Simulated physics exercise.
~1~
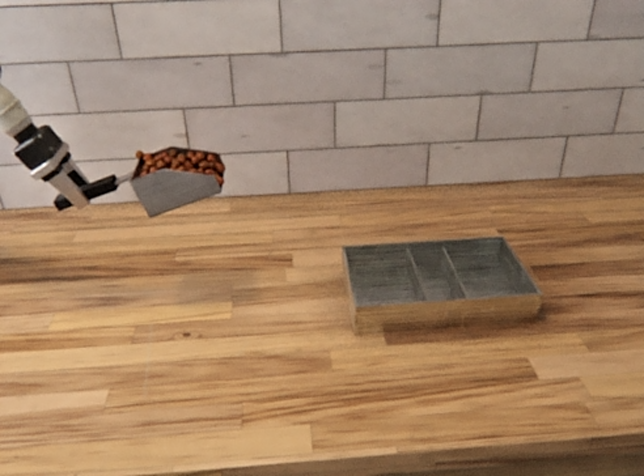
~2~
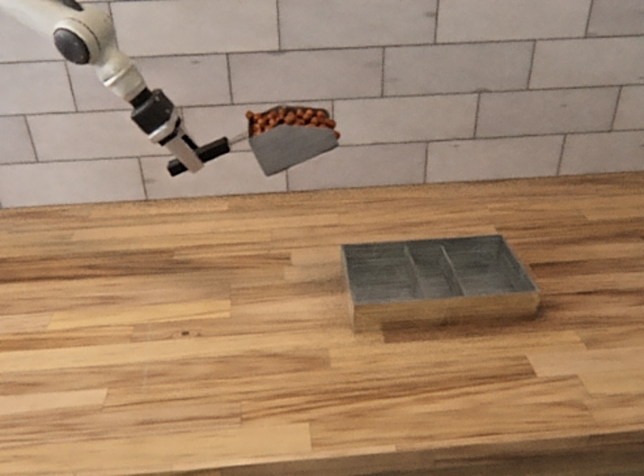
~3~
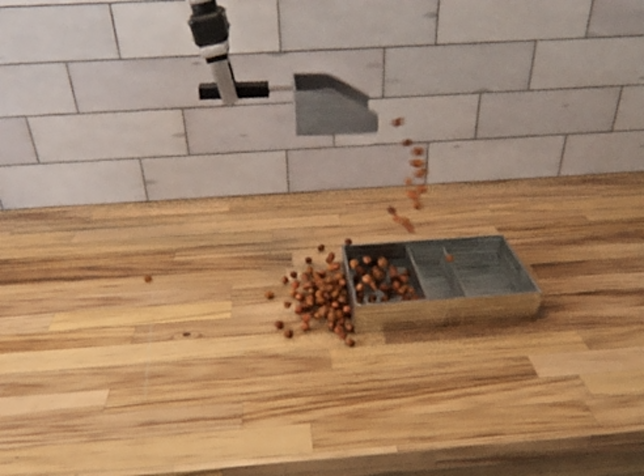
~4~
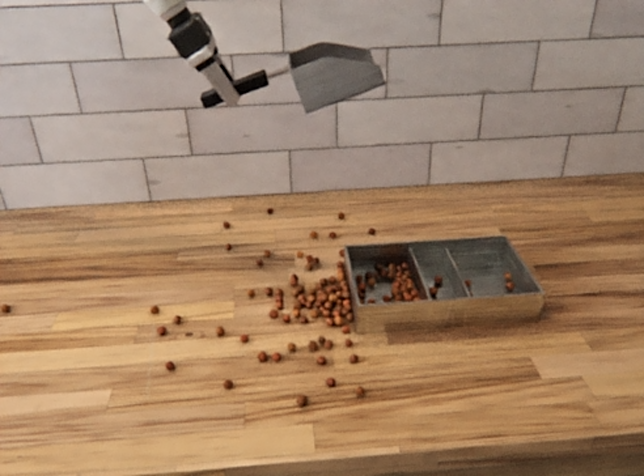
At first, a robot arm at the left holds a grey scoop heaped with brown hazelnuts above a wooden counter, left of a low box divided into three parts. The arm carries the full scoop to the right, towards the box. It then tips the scoop forward, and the nuts pour out, some into the box's left part and many onto the counter beside it. Finally the arm tilts the emptied scoop back, while most nuts lie scattered on the counter, a good share sits in the left part, and only a few reach the other two.
